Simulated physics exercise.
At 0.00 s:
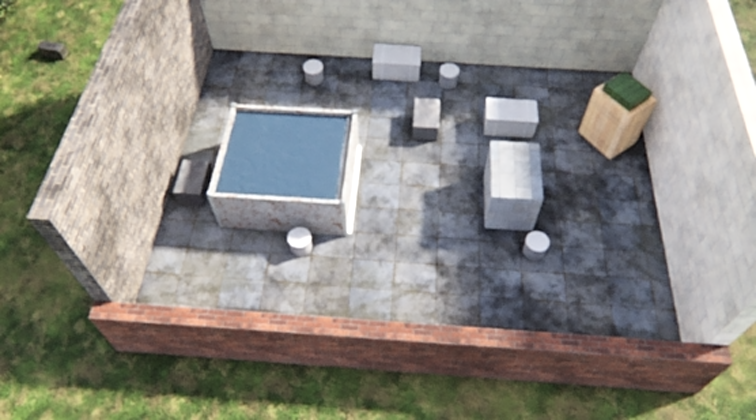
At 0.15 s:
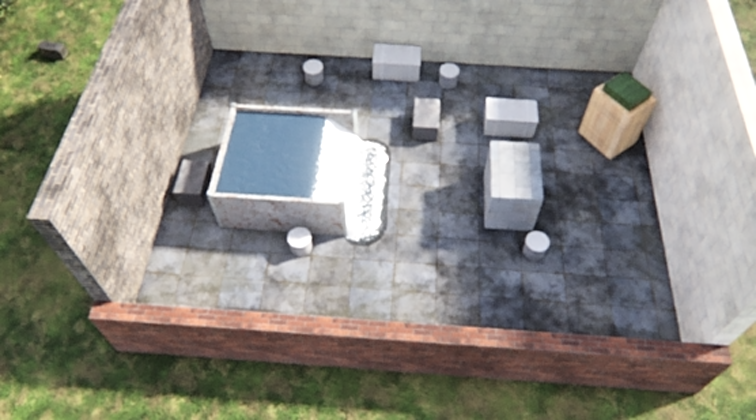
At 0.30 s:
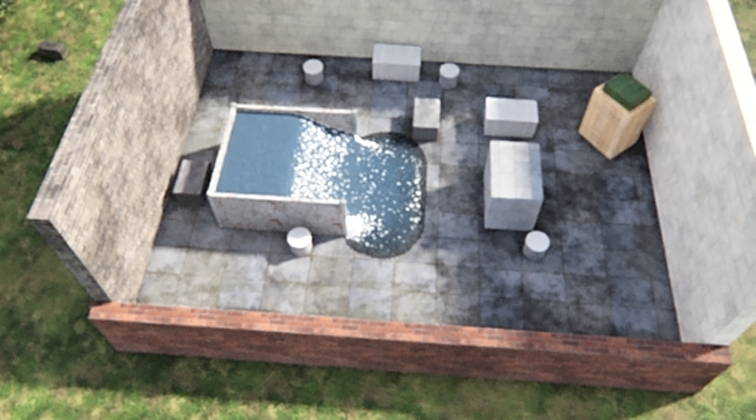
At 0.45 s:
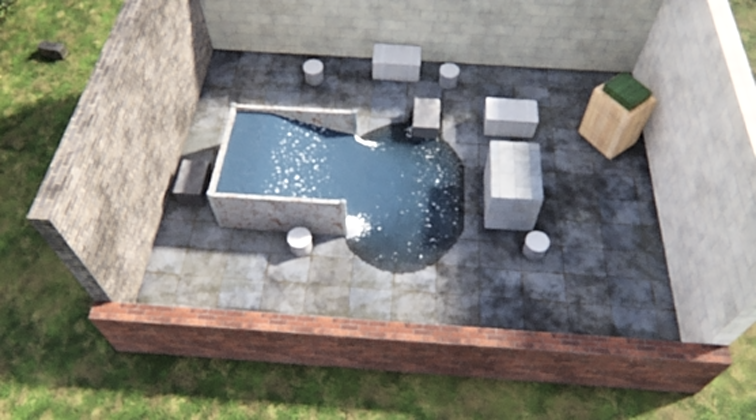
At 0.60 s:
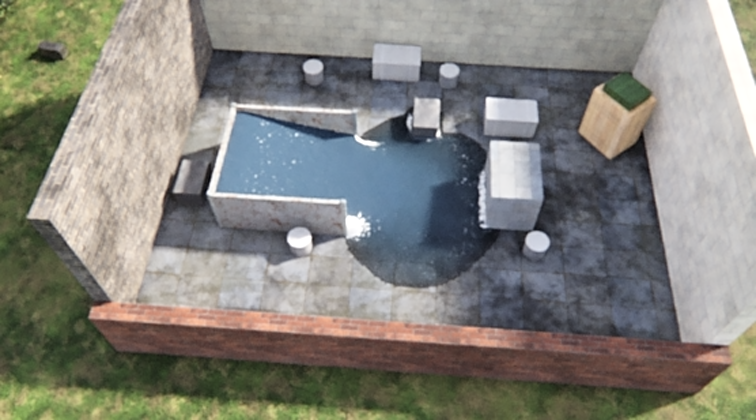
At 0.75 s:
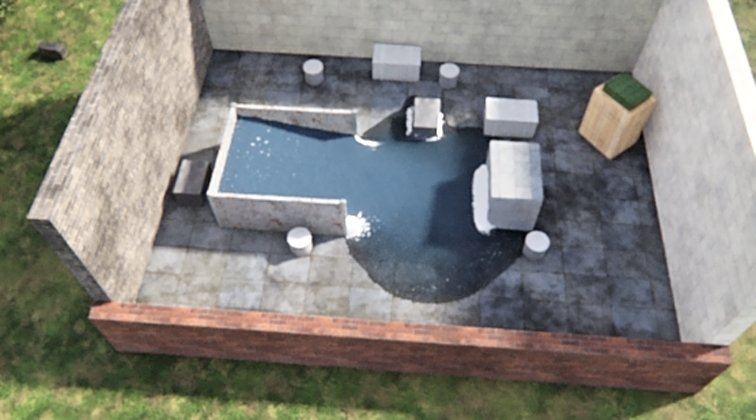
Water fills a pale open tank at the left of a walled, grey-paved court, seen from high above with grass outside. White cylinders and grey and white boxes stand around the paving, with a wooden planter, green on top, at the upper right. The tank's right side gives way and water pours out rightward, foaming, then spreads in a rounded dark sheet around unmoving boxes, while the camera stays still.
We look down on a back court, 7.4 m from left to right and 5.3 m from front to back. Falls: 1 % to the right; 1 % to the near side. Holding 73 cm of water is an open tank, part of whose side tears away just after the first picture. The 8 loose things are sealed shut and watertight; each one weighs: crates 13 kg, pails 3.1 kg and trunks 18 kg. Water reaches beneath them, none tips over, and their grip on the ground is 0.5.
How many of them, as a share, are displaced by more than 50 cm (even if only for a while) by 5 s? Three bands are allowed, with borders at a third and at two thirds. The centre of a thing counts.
Central band.
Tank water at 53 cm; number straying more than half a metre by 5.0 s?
It would come to 4 of them.
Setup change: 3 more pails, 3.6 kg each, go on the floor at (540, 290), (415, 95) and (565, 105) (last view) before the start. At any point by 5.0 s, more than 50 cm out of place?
Taking them one by one: It goes beyond, then it stays within, then it goes beyond.
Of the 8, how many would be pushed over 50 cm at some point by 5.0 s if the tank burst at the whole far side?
That would give 6.
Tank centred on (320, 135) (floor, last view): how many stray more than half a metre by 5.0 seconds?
3.
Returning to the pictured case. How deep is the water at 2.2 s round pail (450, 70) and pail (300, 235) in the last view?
About 4 and 0 cm.
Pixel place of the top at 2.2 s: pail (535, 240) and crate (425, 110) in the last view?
Estimated pixels: (652, 251) and (515, 60).
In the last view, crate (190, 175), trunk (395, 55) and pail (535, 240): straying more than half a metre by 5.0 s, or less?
One by one: Below the line; below the line; above the line.
After 1.1 s 0 of 8 are over 50 cm from their spots; 0 afloat.
After 2.2 s 3 of 8 are over 50 cm from their spots; 2 afloat.
After 3.5 s 2 of 8 are over 50 cm from their spots; 4 afloat.
After 5.0 s 3 of 8 are over 50 cm from their spots, and 4 have been at some point; 4 afloat.
